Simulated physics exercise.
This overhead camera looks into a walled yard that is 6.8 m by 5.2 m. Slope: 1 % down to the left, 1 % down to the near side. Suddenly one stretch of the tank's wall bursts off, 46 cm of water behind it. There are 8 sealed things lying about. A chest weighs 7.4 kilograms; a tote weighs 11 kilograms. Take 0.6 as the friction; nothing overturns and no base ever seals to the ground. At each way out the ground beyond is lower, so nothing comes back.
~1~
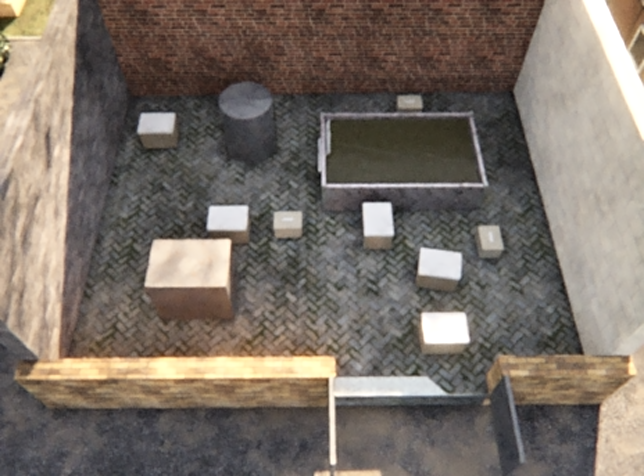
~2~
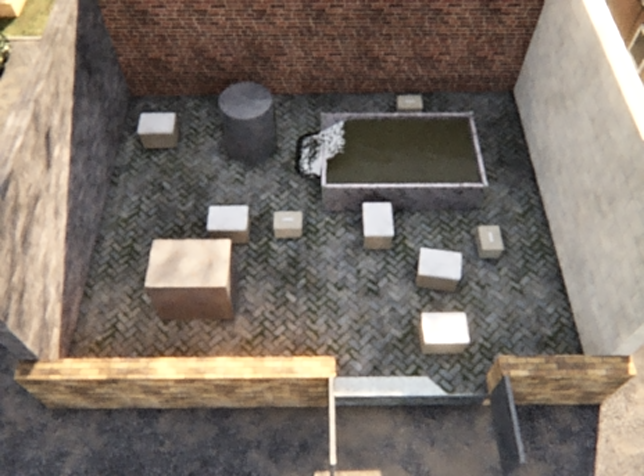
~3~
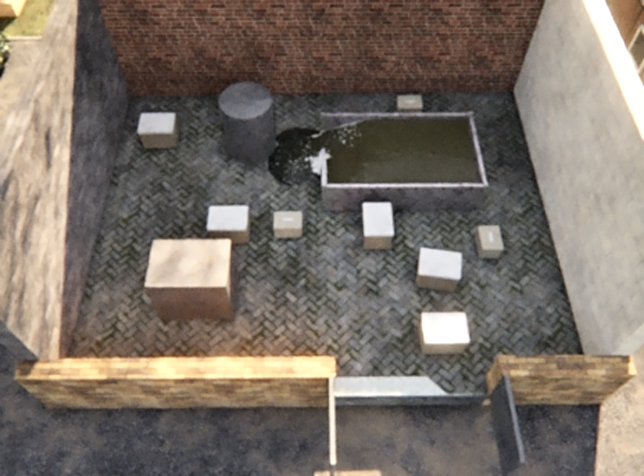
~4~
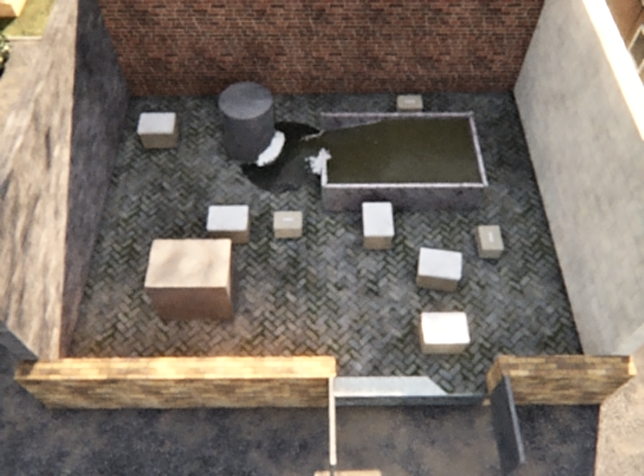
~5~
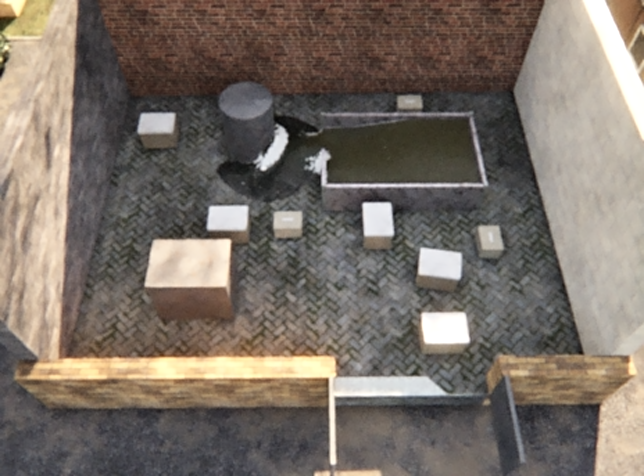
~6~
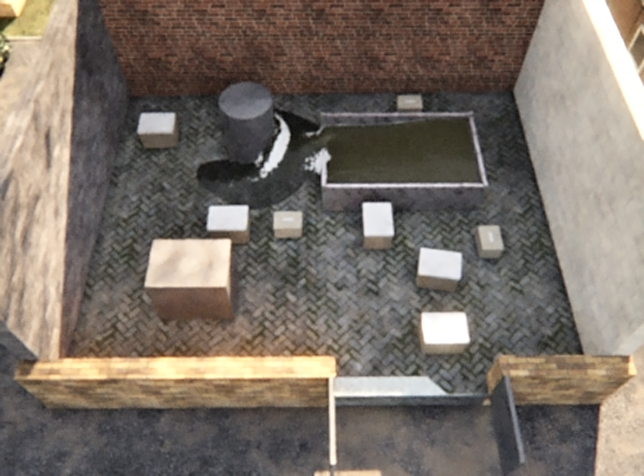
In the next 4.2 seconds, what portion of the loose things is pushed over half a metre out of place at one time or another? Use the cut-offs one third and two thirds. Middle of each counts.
Under a third.
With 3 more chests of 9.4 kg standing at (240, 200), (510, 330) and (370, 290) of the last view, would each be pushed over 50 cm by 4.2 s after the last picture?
One after another they come out above it, inside the limit, inside the limit.
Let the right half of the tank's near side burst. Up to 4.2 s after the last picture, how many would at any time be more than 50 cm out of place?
That would give 3.
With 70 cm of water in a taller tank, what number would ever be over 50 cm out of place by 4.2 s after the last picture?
The count would be 2.
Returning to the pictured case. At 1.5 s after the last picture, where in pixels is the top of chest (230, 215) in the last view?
(225, 246), roughly.
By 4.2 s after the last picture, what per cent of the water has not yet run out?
Somewhere near 100 percent, give or take.
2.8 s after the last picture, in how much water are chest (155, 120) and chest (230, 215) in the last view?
Roughly 4 and 6 cm.
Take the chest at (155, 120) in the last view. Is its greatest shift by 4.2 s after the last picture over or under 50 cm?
Lab note: Shift exceeds the limit.
Then, 0.4 s after the last picture 0 of 8 are over 50 cm from their spots; 0 afloat.
Then, 1.5 s after the last picture 1 of 8 are over 50 cm from their spots; 0 afloat.
Then, 2.8 s after the last picture 0 of 8 are over 50 cm from their spots; 1 afloat.
Then, 4.2 s after the last picture 1 of 8 are over 50 cm from their spots, and 2 have been at some point; 1 afloat.
